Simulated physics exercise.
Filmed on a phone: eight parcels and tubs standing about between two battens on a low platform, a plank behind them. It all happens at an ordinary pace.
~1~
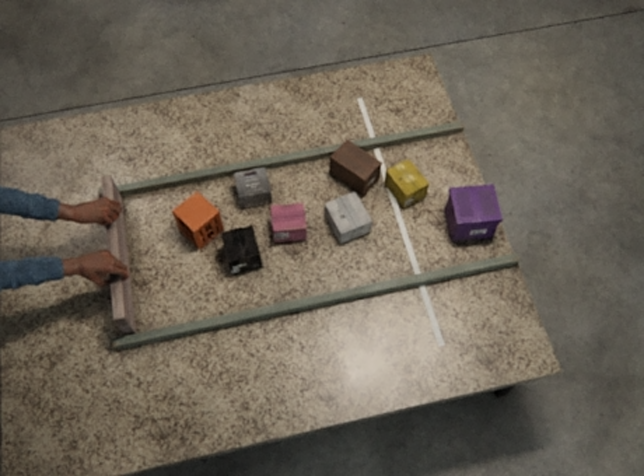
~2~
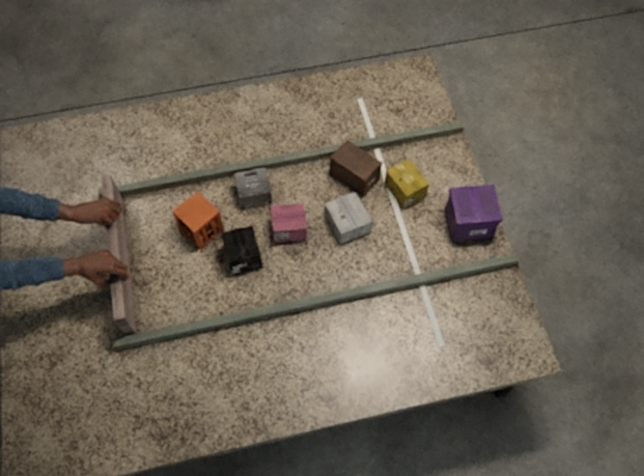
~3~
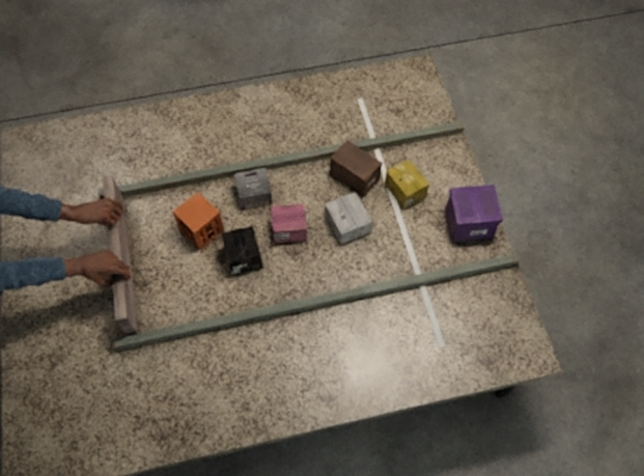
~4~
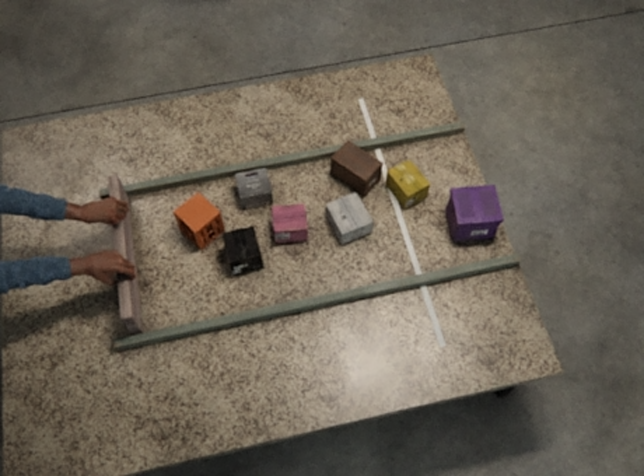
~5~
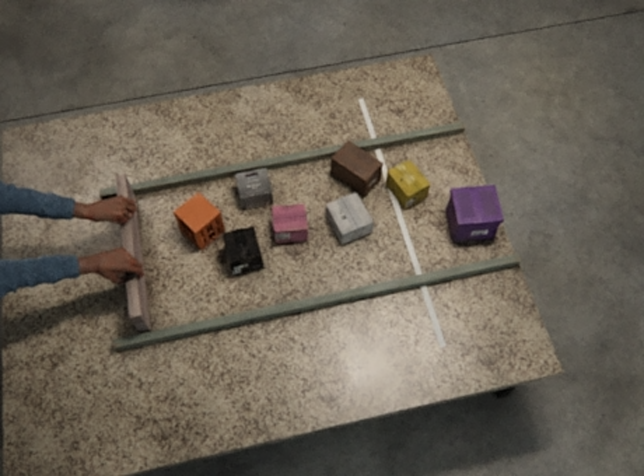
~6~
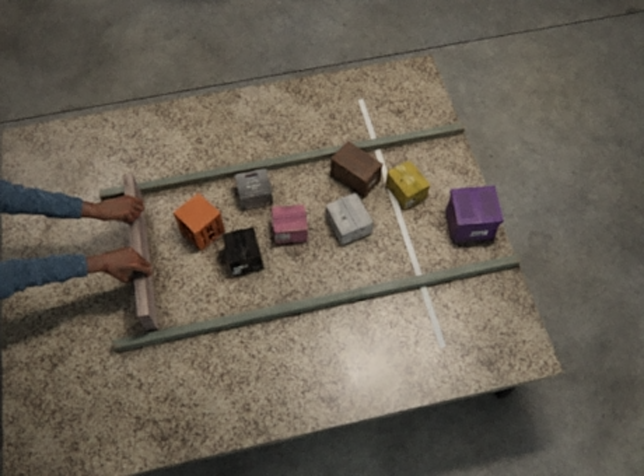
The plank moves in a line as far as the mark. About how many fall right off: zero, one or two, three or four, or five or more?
The number that fall off is one or two.
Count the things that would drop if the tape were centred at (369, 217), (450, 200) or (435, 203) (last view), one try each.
In that order 0, 5 and 3.
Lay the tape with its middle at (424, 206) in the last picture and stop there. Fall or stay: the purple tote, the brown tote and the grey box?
The purple tote tumbles off; the brown tote is kept; the grey box does not fall.
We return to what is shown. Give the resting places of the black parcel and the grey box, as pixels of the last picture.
The black parcel stops around (419, 216); the grey box around (400, 163).
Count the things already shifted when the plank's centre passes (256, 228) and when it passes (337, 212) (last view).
At the one place 4, at the other 7.
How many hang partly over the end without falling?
Overhanging: 2.
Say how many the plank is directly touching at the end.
In contact: 3.
A little later, none off yet; purple tote at rest near (473, 215); yellow parcel at rest near (407, 185); brown tote at rest near (356, 170).
Next, none off yet; purple tote at rest near (473, 215); yellow parcel shifted a little near (416, 181); brown tote shifted a little near (362, 169).
When it is over, the number that fall off is one or two; down, purple tote.
